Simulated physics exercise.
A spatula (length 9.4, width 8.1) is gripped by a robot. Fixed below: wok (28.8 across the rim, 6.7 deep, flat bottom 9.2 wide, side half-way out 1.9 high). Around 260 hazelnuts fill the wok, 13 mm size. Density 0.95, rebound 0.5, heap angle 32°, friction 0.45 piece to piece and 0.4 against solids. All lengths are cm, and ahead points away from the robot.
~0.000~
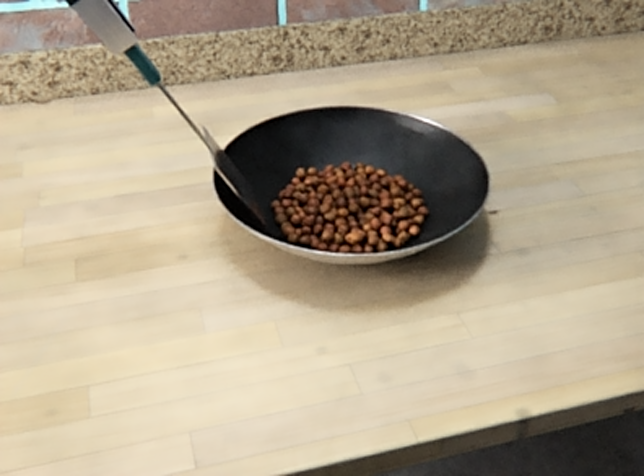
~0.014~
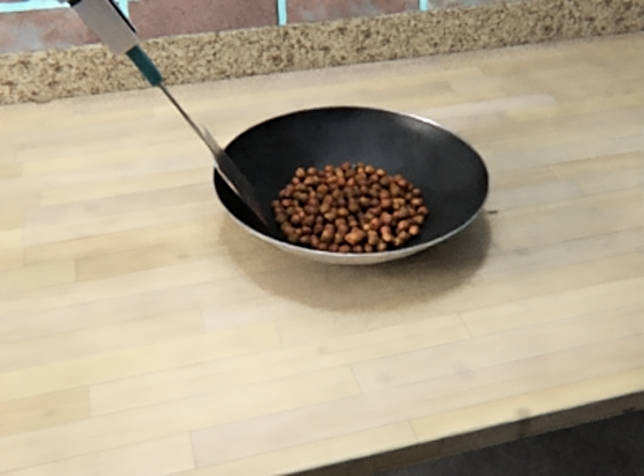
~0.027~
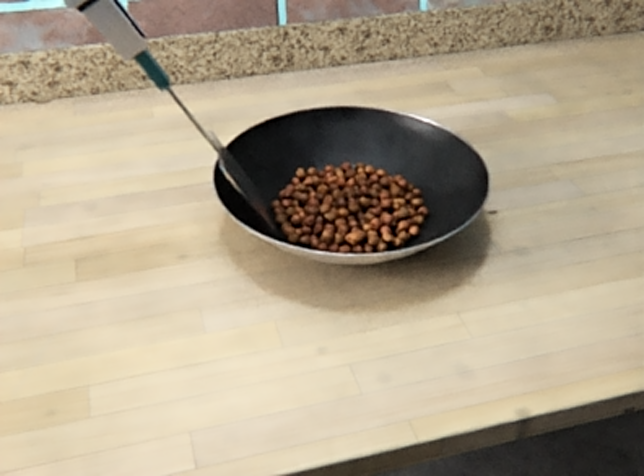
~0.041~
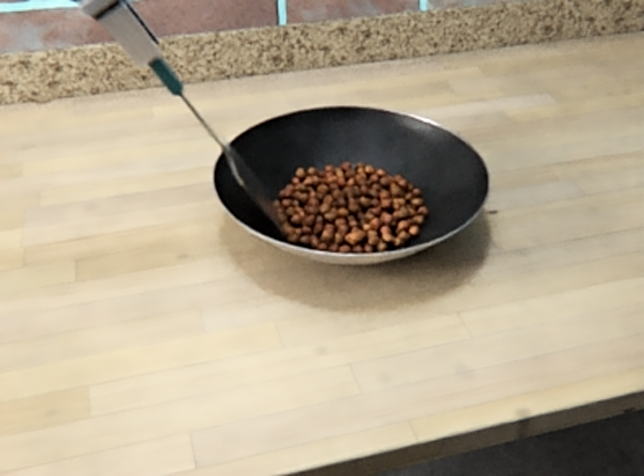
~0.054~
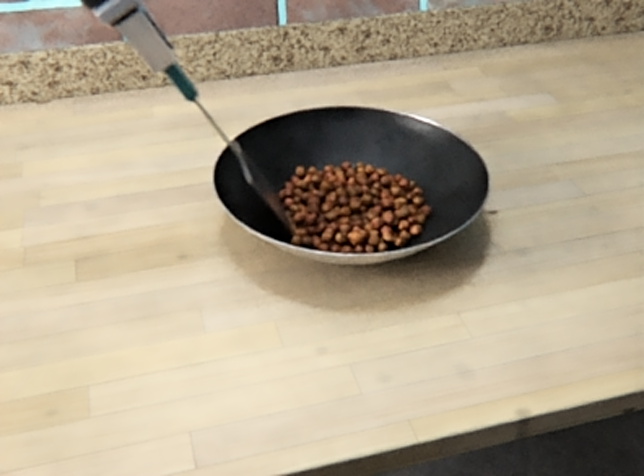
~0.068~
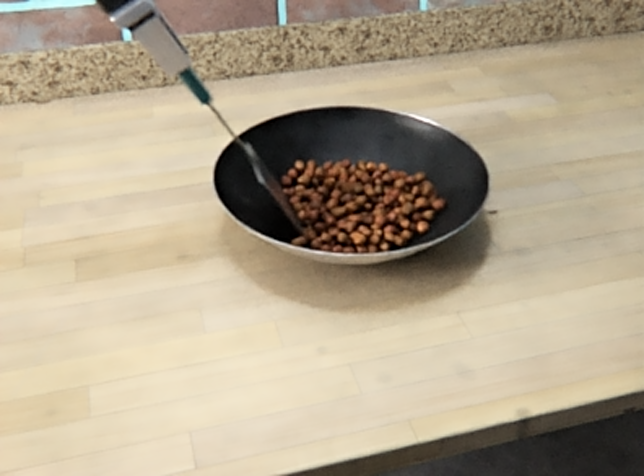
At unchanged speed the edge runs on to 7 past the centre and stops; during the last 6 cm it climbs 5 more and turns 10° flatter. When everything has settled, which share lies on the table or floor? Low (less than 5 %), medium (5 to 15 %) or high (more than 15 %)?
Share on the table or floor: Medium (5 to 15 %).
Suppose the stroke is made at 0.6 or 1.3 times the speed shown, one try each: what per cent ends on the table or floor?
Some 0 and 15 per cent.
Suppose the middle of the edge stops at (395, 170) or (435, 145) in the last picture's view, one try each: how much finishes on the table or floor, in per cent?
Some 5 and 25 per cent.
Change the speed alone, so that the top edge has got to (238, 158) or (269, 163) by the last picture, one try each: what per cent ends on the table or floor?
Some 0 and 15 per cent.
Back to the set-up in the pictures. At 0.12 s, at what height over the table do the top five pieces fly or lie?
Some 6 cm.
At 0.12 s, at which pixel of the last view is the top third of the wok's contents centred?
At about (392, 190).
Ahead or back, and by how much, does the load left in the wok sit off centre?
About 4.0 cm ahead.
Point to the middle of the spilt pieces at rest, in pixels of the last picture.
Around (632, 153).
After 0.12 s, sloping 61°, highest piece 7 above the table; 260 in the wok.
After 0.16 s, sloping 58°, highest piece 9 above the table; 258 in the wok, 2 on the blade or in flight.
After 0.39 s, sloping 51°, highest piece 11 above the table; 234 in the wok, 12 on the table or floor, 14 on the blade or in flight.
After 1.44 s, sloping 51°, highest piece 5 above the table; 234 in the wok, 26 on the table or floor.
At rest, 234 in the wok, 26 on the table or floor. That is 10 % on the table or floor.
